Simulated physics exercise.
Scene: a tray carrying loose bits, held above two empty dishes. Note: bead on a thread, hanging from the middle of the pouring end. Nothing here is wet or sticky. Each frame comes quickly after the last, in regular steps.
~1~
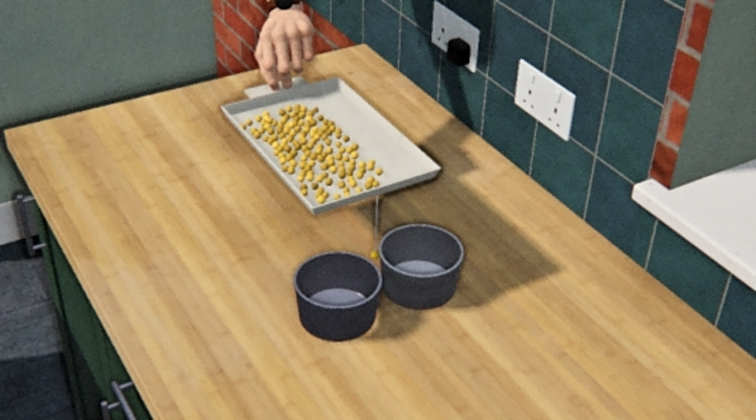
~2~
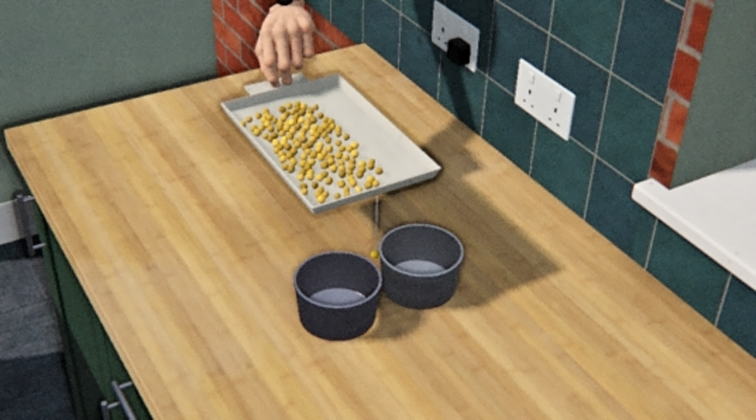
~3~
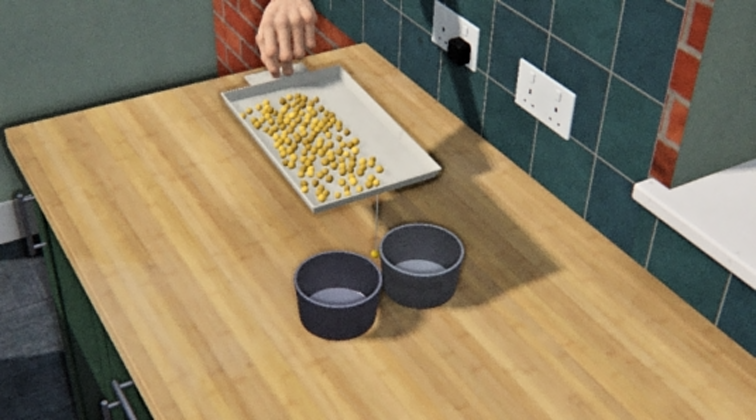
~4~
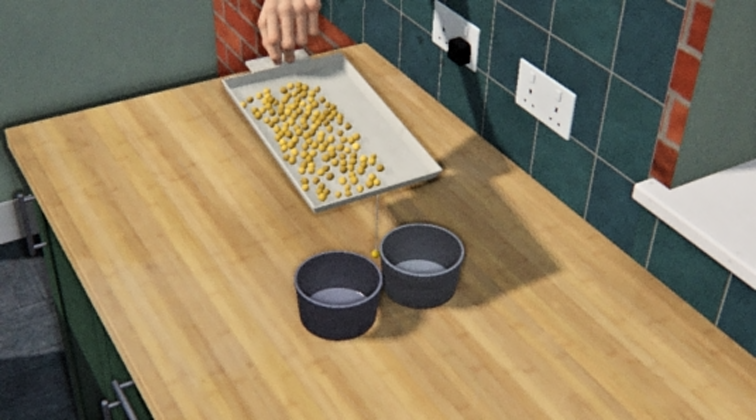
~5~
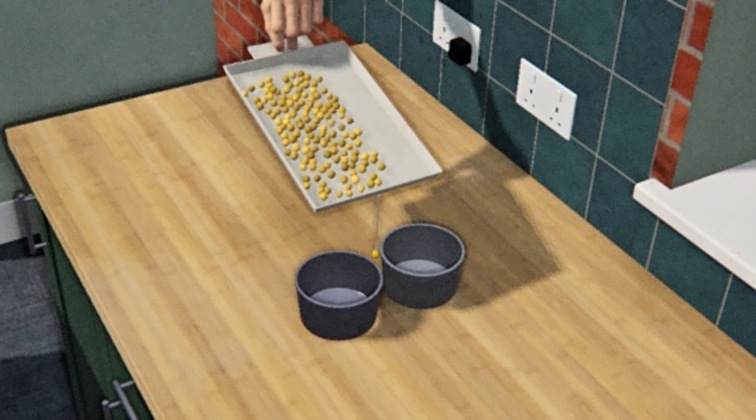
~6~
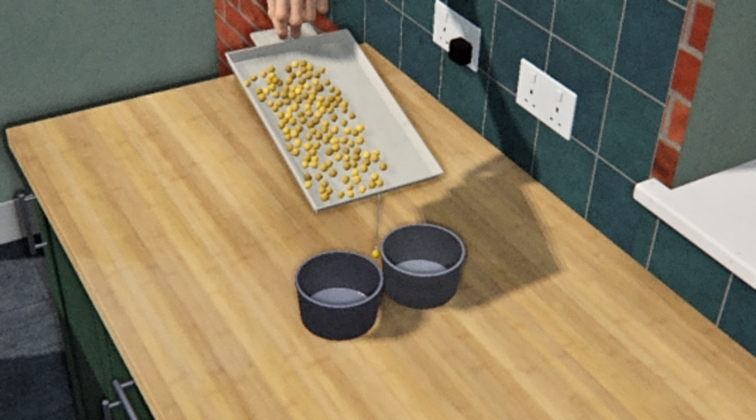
Kitchen worktop, a hand slowly raising the back of a pale tray of small yellow balls above two empty dark dishes.
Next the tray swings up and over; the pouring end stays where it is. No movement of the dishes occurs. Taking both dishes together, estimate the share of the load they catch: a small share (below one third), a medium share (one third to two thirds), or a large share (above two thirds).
They catch a medium share of it.
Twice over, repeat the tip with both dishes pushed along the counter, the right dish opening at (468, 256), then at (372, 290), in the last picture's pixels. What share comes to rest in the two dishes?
Roughly 90 % and 40 %.
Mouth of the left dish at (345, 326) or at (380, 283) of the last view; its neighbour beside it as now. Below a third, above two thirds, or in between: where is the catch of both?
First attempt: The middle third; second attempt: Over two thirds.
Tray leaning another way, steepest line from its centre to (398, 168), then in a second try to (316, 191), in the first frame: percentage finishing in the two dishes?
Around 90 per cent first, around 90 per cent next.
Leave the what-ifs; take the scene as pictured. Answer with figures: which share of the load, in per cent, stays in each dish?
About 10 % ends in the left dish and about 40 % in the right dish.
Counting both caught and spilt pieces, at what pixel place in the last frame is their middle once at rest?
About pixel (412, 301).
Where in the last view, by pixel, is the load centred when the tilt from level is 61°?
Load centre: Approx. (379, 178).
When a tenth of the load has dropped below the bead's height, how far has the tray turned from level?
Reading: Some 75°.
Shortly afterwards, tray tipped steeply; all but a few on the tray; a little in the air.
Next, tray tipped right over; near a third on the tray; only a few in the left dish; near a quarter in the right dish; a little outside both; near a quarter in the air.
Some moments later, tray tipped past a quarter turn; a little in the left dish; near a third in the right dish; near half outside both.
In the end, tray tipped past a quarter turn; a little in the left dish; near a third in the right dish; near half outside both.
